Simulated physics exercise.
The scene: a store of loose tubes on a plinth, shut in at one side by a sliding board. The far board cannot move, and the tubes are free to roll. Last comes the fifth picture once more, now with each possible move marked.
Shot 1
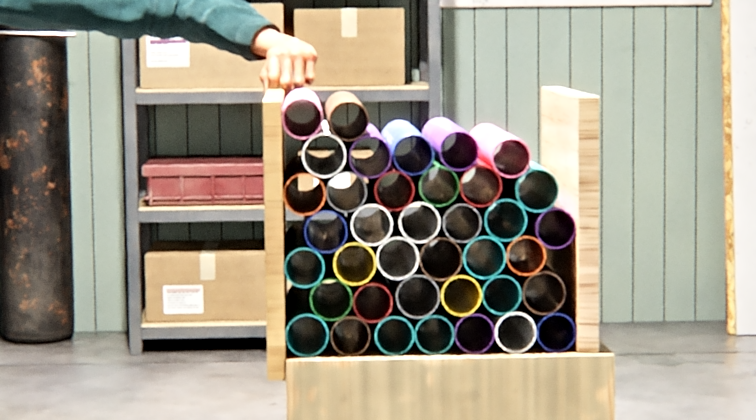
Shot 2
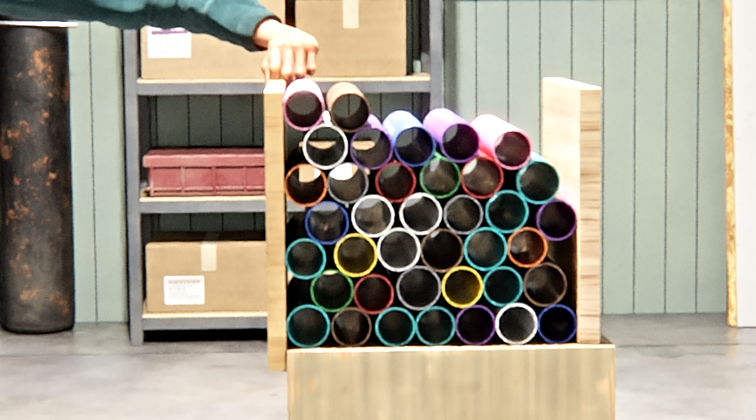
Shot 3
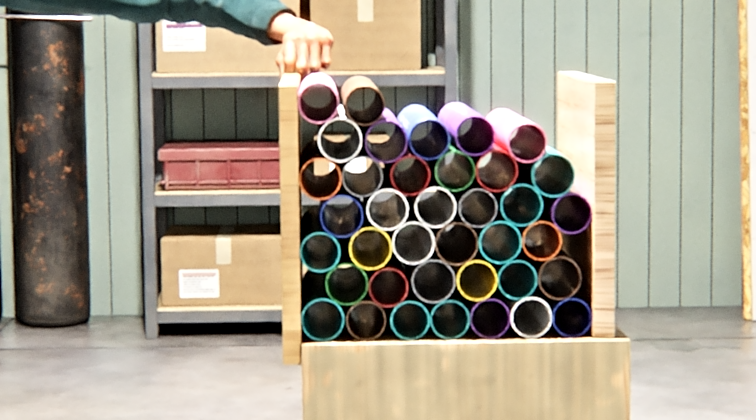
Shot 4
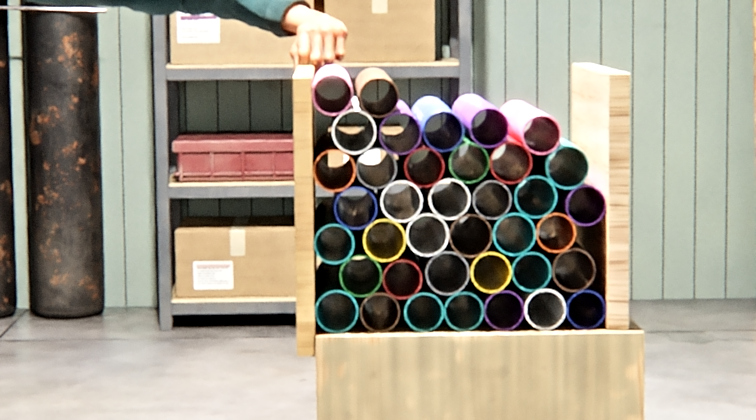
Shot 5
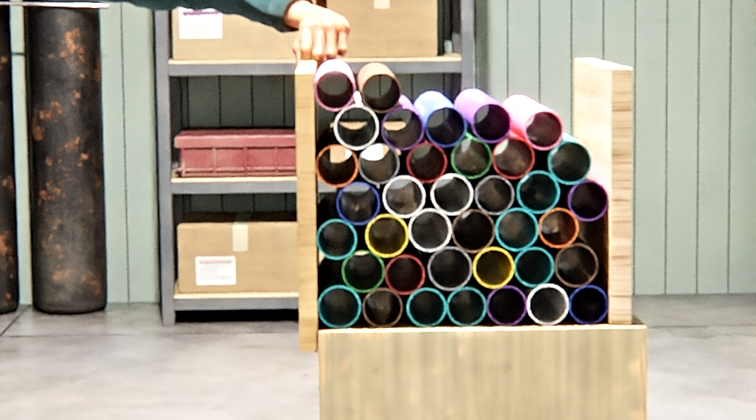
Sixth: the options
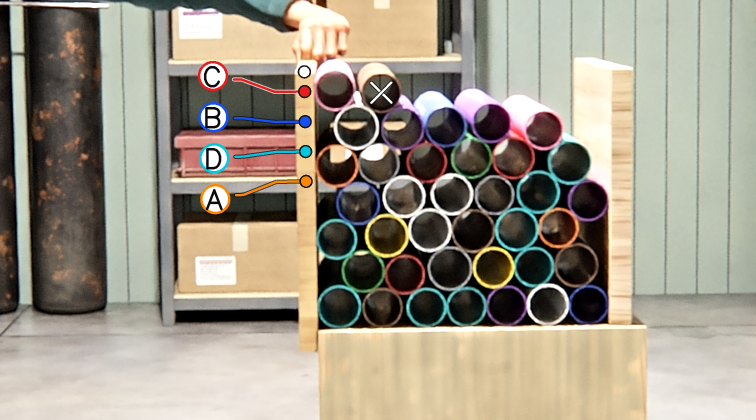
A stack of loose, open-ended tubes, rimmed in turquoise, pink, purple, white, yellow and orange, fills a wooden holder on a plinth, seen end-on from the front. A green-sleeved hand rests atop the board at left, before grey shelves with cardboard boxes, a red case and dark cylinders. The tubes, board and hand keep their arrangement while the view drifts slightly, shifting everything rightward and a little upward.
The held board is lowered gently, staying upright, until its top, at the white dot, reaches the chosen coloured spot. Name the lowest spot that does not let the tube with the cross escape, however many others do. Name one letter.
Mark A is as low as it can go.
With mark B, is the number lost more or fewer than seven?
It loses fewer than seven.
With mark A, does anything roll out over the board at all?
Yes, at A.
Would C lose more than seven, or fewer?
It loses fewer than seven.
On the marked copy, A at (306, 181); B at (305, 122); C at (304, 91); D at (305, 151); the cross at (381, 93); the white dot at (304, 72).
Taking A. A third of the way, top of the board (315, 124).
Two thirds of the way, top of the board (315, 181).
When it is over, top of the board (315, 181), one out over the board, the crossed one still inside.
As for the rest, B keeps the crossed one inside; C keeps the crossed one inside; D keeps the crossed one inside.
